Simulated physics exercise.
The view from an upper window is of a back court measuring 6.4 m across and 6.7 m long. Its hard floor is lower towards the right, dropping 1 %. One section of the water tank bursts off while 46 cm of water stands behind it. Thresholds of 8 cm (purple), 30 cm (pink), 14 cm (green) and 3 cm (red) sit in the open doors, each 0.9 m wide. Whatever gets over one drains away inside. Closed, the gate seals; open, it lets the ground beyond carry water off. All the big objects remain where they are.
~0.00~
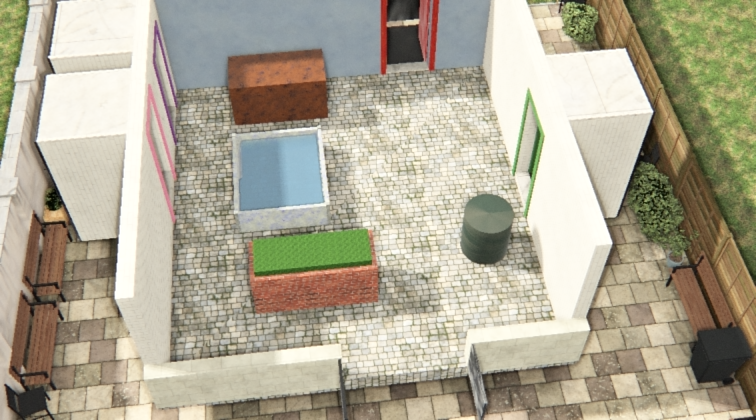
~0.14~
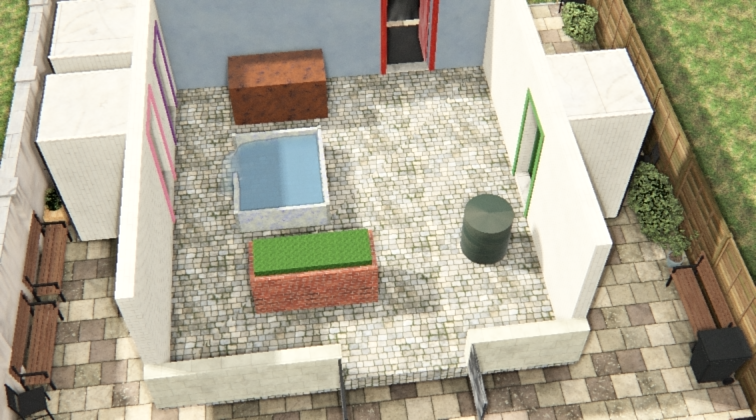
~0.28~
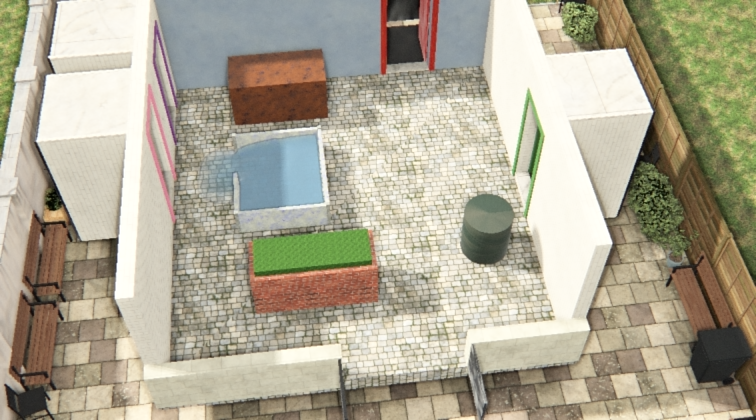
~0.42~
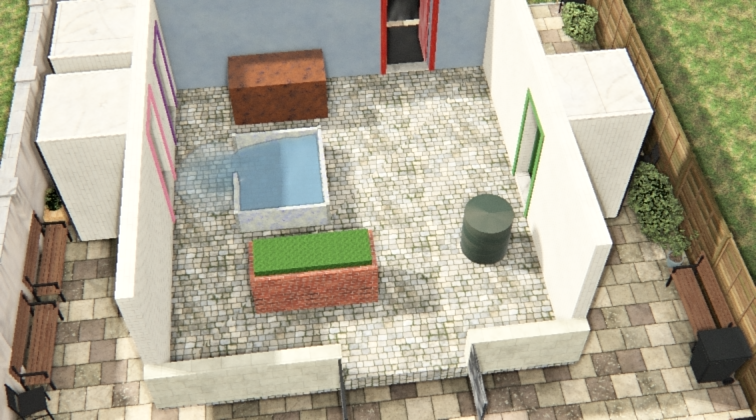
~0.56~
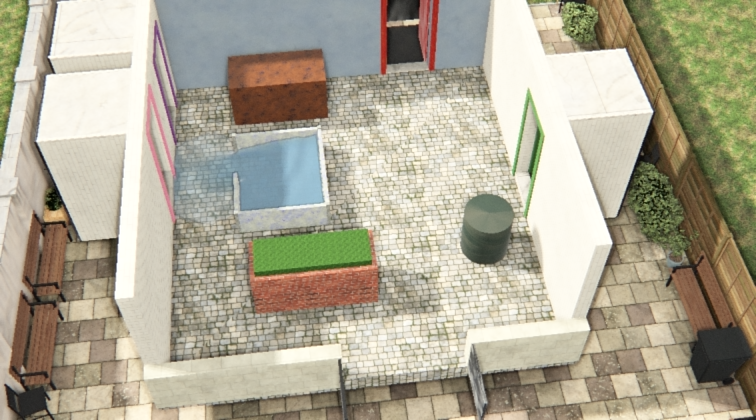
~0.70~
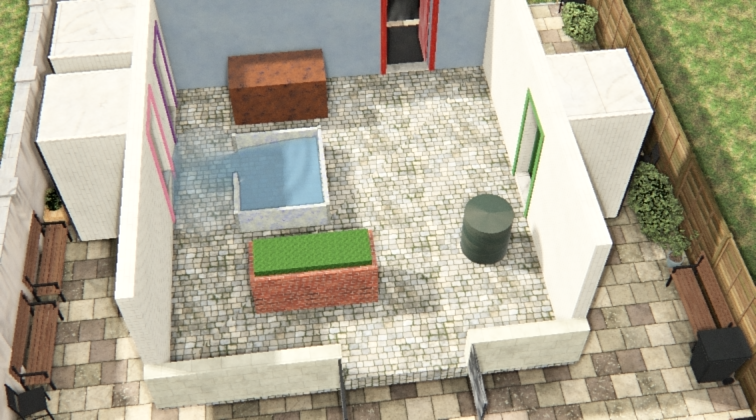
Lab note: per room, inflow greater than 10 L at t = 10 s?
Purple door yes; pink door no; green door no; red door no.
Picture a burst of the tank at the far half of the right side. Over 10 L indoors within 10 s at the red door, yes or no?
Note: Red door, beyond the mark.
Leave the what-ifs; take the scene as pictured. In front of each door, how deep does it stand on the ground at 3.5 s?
Depths in cm: Purple 8, pink 14, green 0, red 1.
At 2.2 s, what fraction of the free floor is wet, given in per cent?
Covered: Roughly 20 %.
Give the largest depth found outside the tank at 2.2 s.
Depth max: Approx. 26 cm.
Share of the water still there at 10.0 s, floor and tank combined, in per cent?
Remaining: Roughly 96 %.
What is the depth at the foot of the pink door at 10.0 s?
It's some 5.5 centimetres deep.
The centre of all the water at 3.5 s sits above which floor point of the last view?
(245, 180).
After 1.4 s water covers 10 % of the floor and is deepest (30 cm) near (185, 176); purple door 12 cm at the sill, 0 L in, pink door 22 cm at the sill, 1 L in, green door not reached, red door not reached.
After 2.2 s water covers 20 % of the floor and is deepest (26 cm) near (186, 96); purple door 12 cm at the sill, 8 L in, pink door 20 cm at the sill, 1 L in, green door not reached, red door not reached.
After 3.5 s water covers 30 % of the floor and is deepest (20 cm) near (221, 87); purple door 8 cm at the sill, 15 L in, pink door 14 cm at the sill, 1 L in, green door not reached, red door 1 cm at the sill, 0 L in.
After 6.0 s water covers 50 % of the floor and is deepest (13 cm) near (231, 99); purple door 9 cm at the sill, 27 L in, pink door 10 cm at the sill, 1 L in, green door not reached, red door 2 cm at the sill, 0 L in.
After 10.0 s water covers 75 % of the floor and is deepest (8 cm) near (231, 111); purple door 6 cm at the sill, 32 L in, pink door 5 cm at the sill, 1 L in, green door 2 cm at the sill, 0 L in, red door 1 cm at the sill, 0 L in.
